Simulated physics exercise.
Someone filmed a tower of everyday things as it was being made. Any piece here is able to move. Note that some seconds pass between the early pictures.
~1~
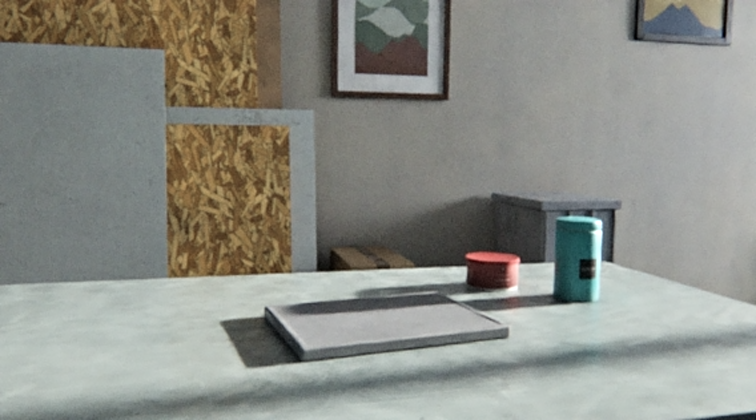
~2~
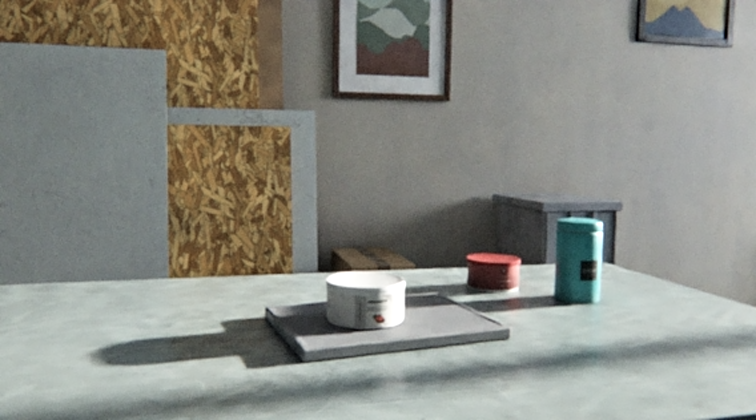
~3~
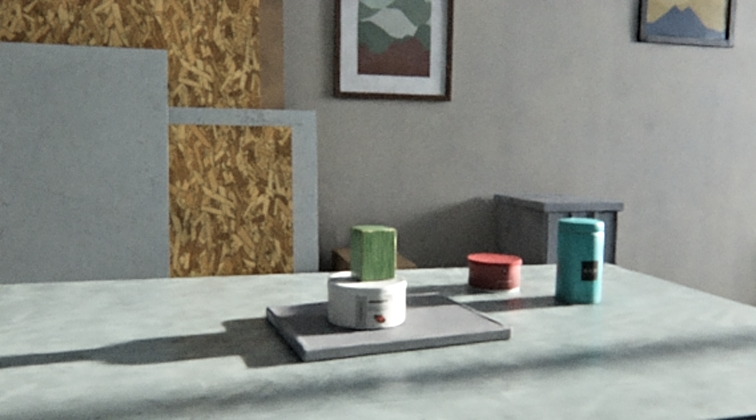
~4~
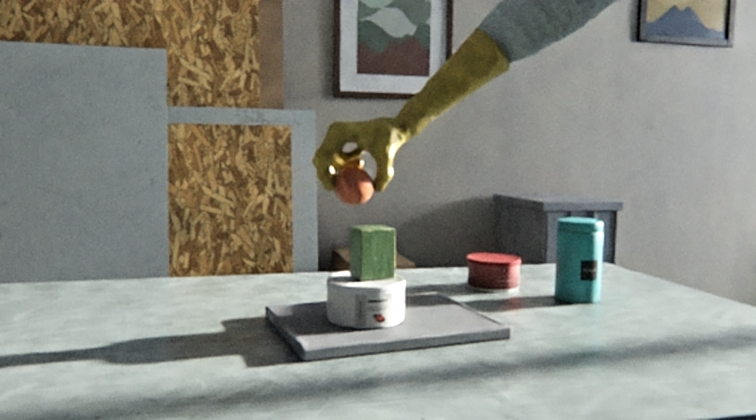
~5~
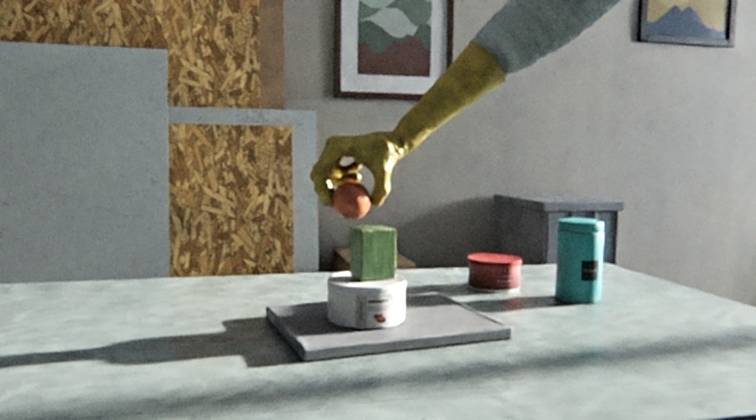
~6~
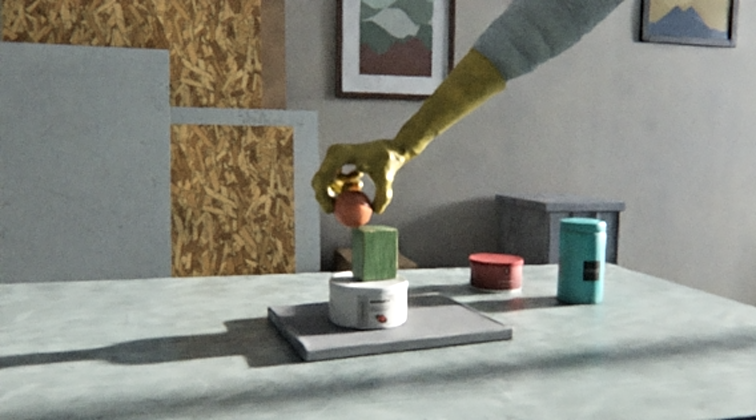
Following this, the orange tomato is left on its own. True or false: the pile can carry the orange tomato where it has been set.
False.
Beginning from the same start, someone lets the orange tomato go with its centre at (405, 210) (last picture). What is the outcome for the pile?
After that, the pile falls over.
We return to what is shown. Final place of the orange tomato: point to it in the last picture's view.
End spot: Near (287, 304).
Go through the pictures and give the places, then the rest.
In the first frame, the last thing is not in view yet.
In the second frame, the last thing is not in view yet; grey tray (382, 322).
In the third frame, the last thing is not in view yet; red tub (494, 273).
The fourth frame shows still above its spot; orange tomato (354, 186); turquoise jar (578, 260).
The fifth frame shows still above its spot; orange tomato (351, 201); white tub (366, 298).
The sixth frame shows in place under the hand; orange tomato (352, 208); green block (374, 253).
Then, 0.40 s on from there, orange tomato now fallen.
Then, 0.50 s on from there, things are still on the move.
Then, 0.60 s on from there, as before.
Then, 1.90 s on from there, nothing new.
In the end, fallen, orange tomato; the other 5 unmoved. At the end, from the last picture's camera, orange tomato near (288, 304). The pile loses its balance.
